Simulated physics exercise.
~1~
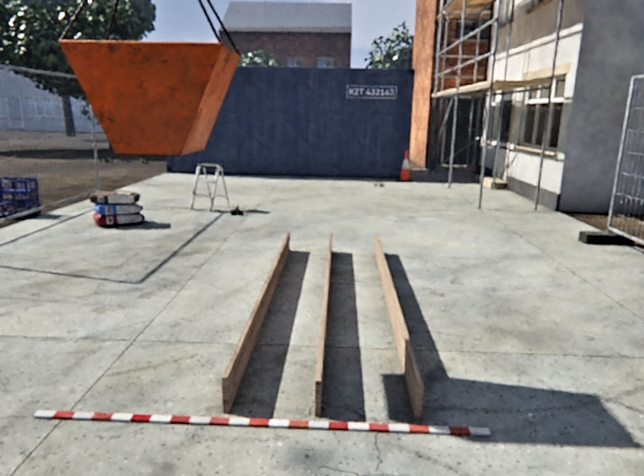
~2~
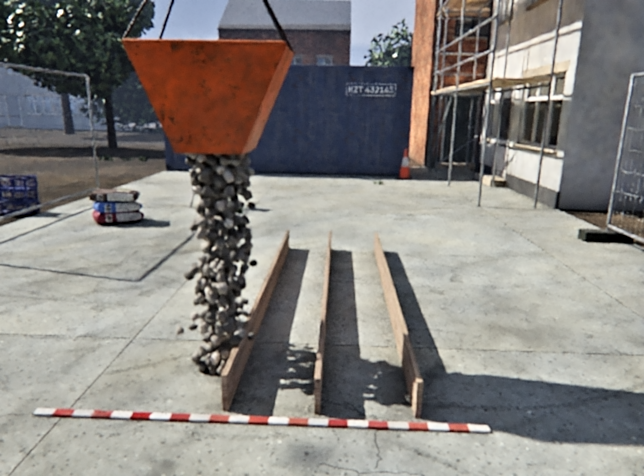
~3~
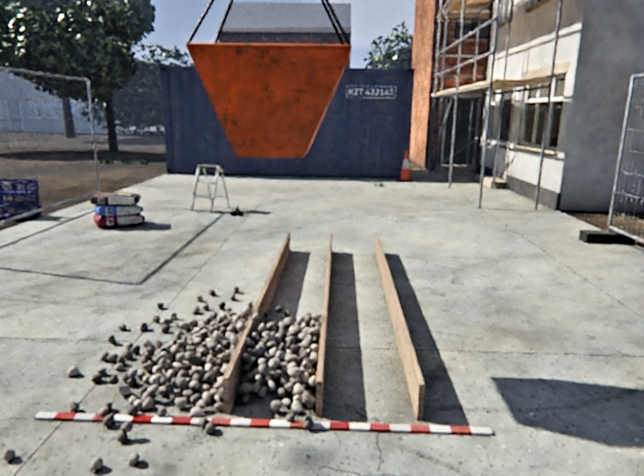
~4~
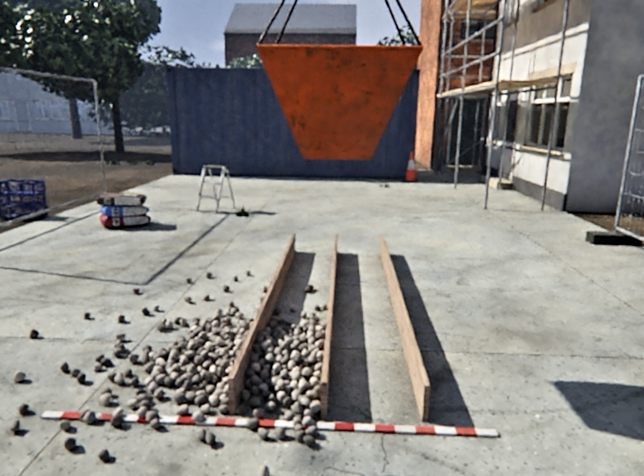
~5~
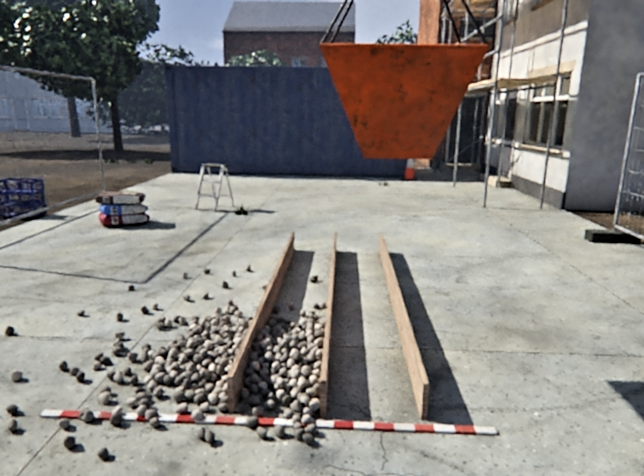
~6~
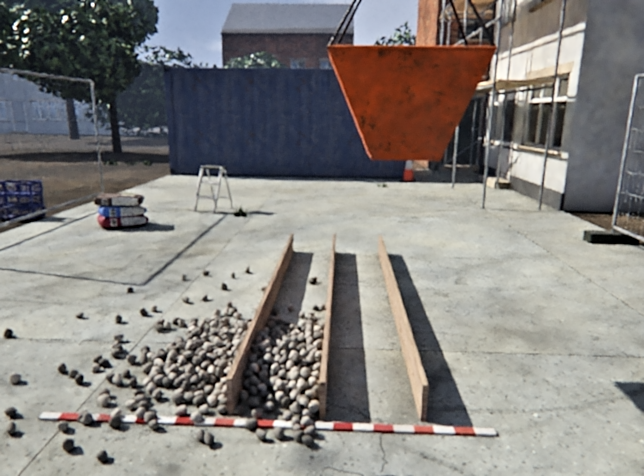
An orange skip hanging over a concrete yard moved right and poured out a stream of grey stones near three wooden boards, then drifted on, empty, leaving slightly over half heaped left of the boards and the rest in the left bay.
